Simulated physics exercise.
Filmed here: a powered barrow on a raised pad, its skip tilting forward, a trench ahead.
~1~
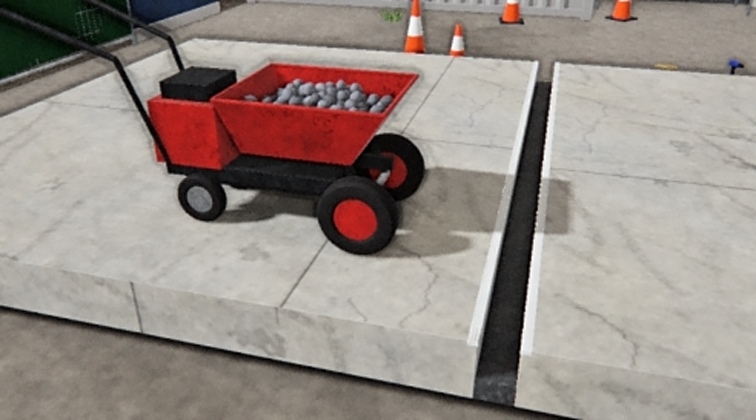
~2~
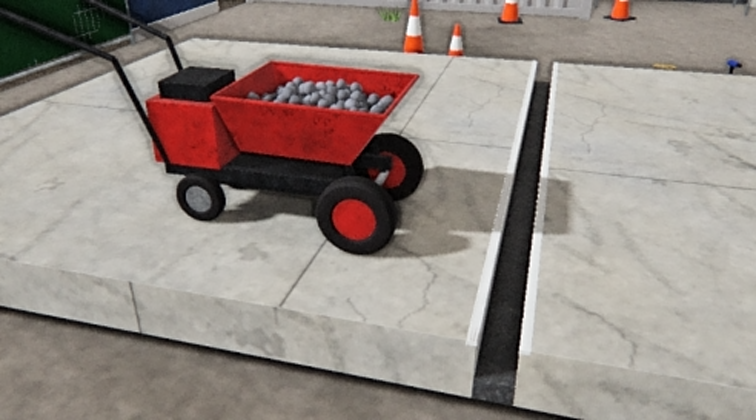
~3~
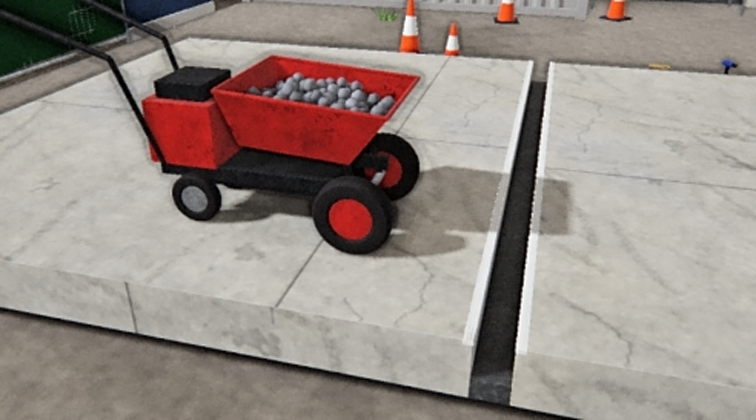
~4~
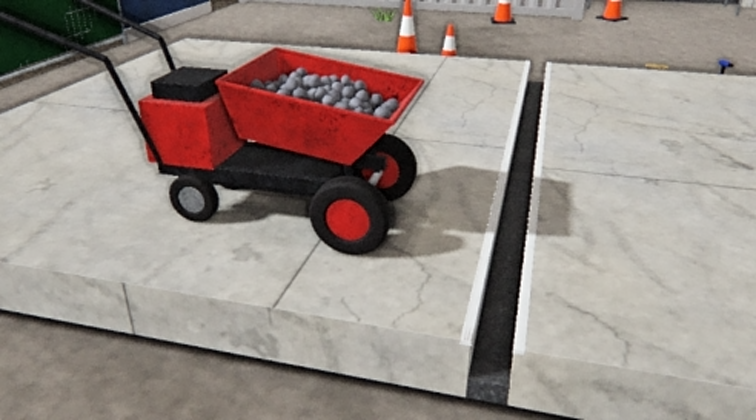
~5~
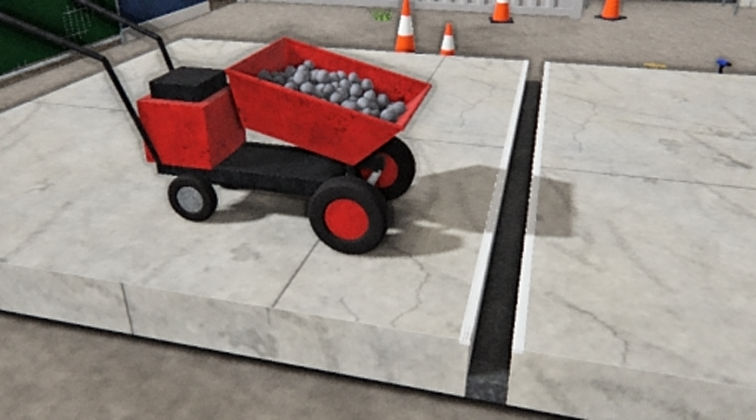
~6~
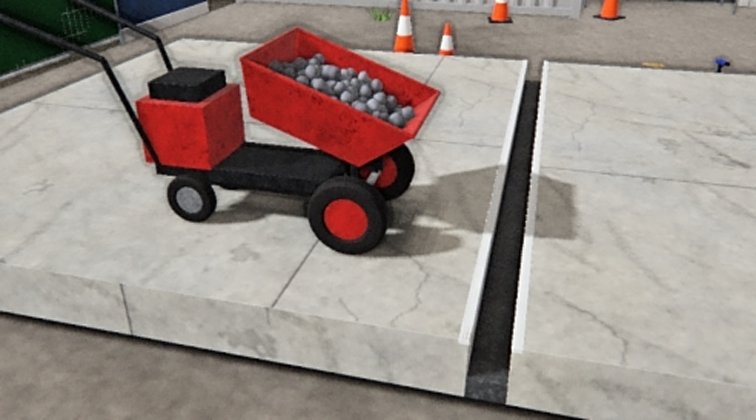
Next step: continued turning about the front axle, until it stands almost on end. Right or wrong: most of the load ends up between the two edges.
Right.
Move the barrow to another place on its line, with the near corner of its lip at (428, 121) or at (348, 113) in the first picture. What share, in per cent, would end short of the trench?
In order: About 0 % and 50 %.
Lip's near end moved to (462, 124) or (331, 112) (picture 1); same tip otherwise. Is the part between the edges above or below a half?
Place one, the lesser portion; place two, the lesser portion.
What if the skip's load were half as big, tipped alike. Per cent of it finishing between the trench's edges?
I'd reckon close to 90 in every hundred.
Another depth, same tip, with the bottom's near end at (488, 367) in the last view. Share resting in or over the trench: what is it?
I'd put it at about 50 in a hundred.
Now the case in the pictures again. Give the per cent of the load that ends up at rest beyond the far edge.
Near 15 %.
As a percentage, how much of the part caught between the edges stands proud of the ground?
Roughly 30 in a hundred.
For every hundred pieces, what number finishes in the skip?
It ends up near 0 per cent.
Just after the last frame, skip tipped steeply; every one in the skip.
A moment on, skip tipped steeply; the larger part in the skip; about a tenth short of the trench; about a tenth in or heaped over the trench; just a few falling.
Further on, skip tipped right over; about a tenth in the skip; about a tenth short of the trench; roughly two thirds in or heaped over the trench; about a tenth beyond it.
When it is over, skip tipped right over; roughly a quarter short of the trench; roughly two thirds in or heaped over the trench; about a tenth beyond it.
